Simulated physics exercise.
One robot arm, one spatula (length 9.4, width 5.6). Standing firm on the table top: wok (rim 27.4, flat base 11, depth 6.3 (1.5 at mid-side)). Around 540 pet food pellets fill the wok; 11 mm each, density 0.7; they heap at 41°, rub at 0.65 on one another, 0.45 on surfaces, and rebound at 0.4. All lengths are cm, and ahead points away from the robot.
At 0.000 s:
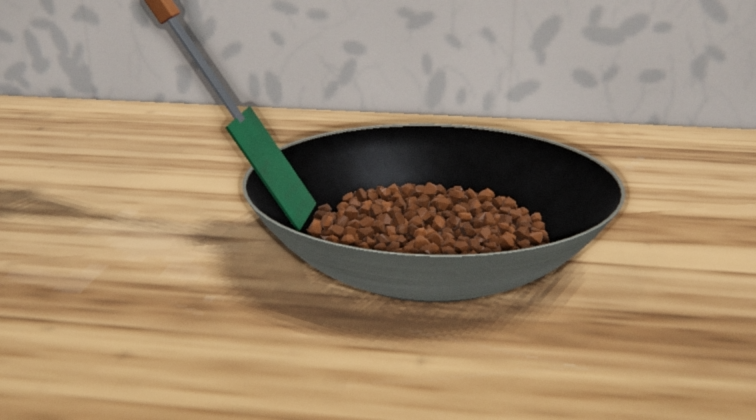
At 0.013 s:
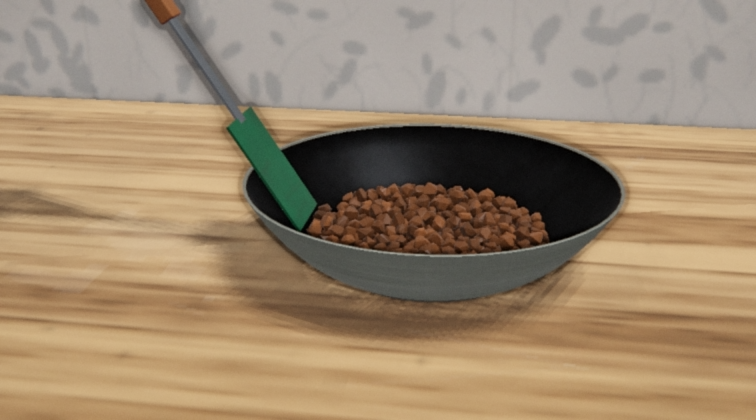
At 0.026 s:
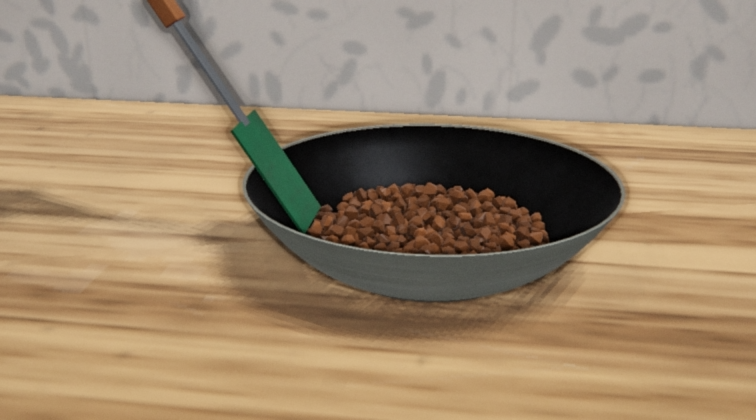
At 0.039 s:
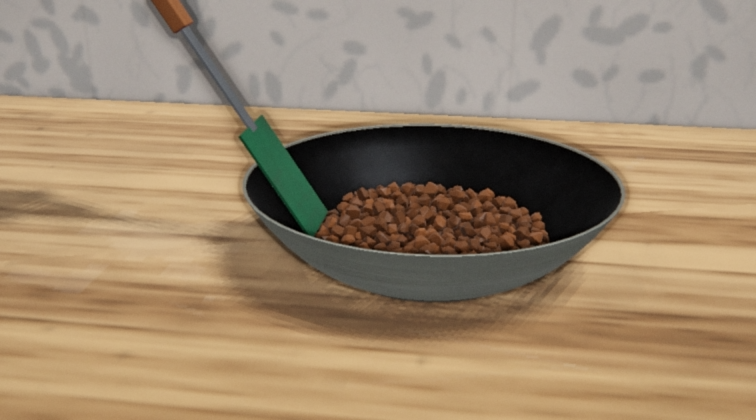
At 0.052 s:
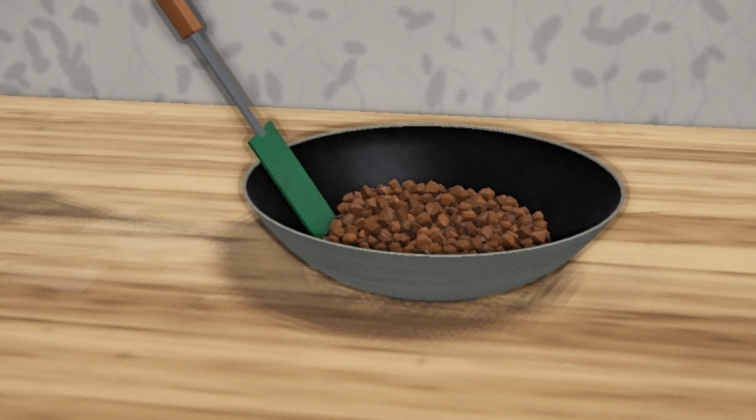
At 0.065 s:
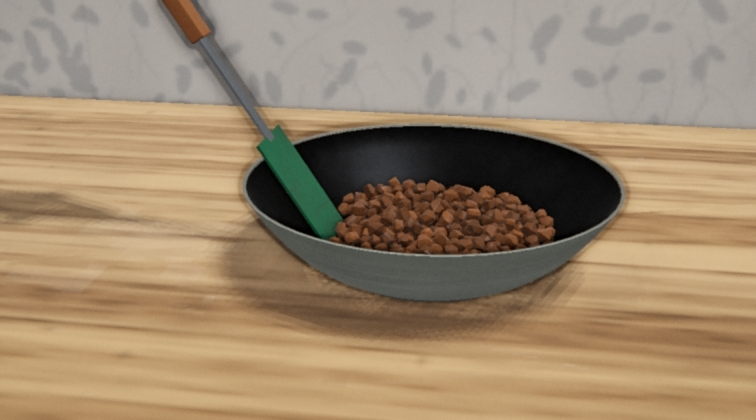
A green spatula slides slightly right inside a wok, nudging the heap of brown pellets.
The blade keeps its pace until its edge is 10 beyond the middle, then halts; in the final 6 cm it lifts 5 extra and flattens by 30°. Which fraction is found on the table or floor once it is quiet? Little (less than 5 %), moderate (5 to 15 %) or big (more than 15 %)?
Answer: Moderate; 5 to 15 % of the pet food pellets finish on the table or floor.
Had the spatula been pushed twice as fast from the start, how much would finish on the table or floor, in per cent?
It would be near 20 per cent.
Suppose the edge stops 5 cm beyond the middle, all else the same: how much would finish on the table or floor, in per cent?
Then about 0 per cent.
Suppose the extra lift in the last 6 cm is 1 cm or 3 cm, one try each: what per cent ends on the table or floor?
Some 15 and 15 per cent.
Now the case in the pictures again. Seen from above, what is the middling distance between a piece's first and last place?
Roughly 4 cm.
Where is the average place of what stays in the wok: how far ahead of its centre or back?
About 4.0 cm ahead.
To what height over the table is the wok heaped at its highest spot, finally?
About 6.5 cm.
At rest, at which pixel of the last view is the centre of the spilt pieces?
At about (705, 272).
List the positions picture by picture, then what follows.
The spatula top edge at (238, 116), sloping 57°; upper third of the load around (432, 224), from x 315 to 545, top at y 190; 535 in the wok, in the first frame.
The spatula top edge at (239, 117), sloping 57°; upper third of the load around (432, 224), from x 315 to 545, top at y 190, in the second frame.
The spatula top edge at (243, 120), sloping 57°; upper third of the load around (432, 224), from x 315 to 545, top at y 190, in the third frame.
The spatula top edge at (251, 125), sloping 57°; upper third of the load around (432, 224), from x 320 to 545, top at y 190, in the fourth frame.
The spatula top edge at (259, 131), sloping 57°; upper third of the load around (434, 221), from x 320 to 545, top at y 185, in the fifth frame.
The spatula top edge at (268, 135), sloping 57°; upper third of the load around (440, 219), from x 320 to 550, top at y 185; 535 in the wok, in the sixth frame.
After 0.20 s, sloping 57°, highest piece 5 above the table; 535 in the wok.
After 0.33 s, sloping 48°, highest piece 8 above the table; 533 in the wok, 2 on the blade or in flight.
After 0.59 s, sloping 27°, highest piece 6 above the table; 485 in the wok, 41 on the table or floor, 9 on the blade or in flight.
After 1.64 s, sloping 27°, highest piece 6 above the table; 485 in the wok, 50 on the table or floor.
In the end, 485 in the wok, 50 on the table or floor. That is 9 % on the table or floor.
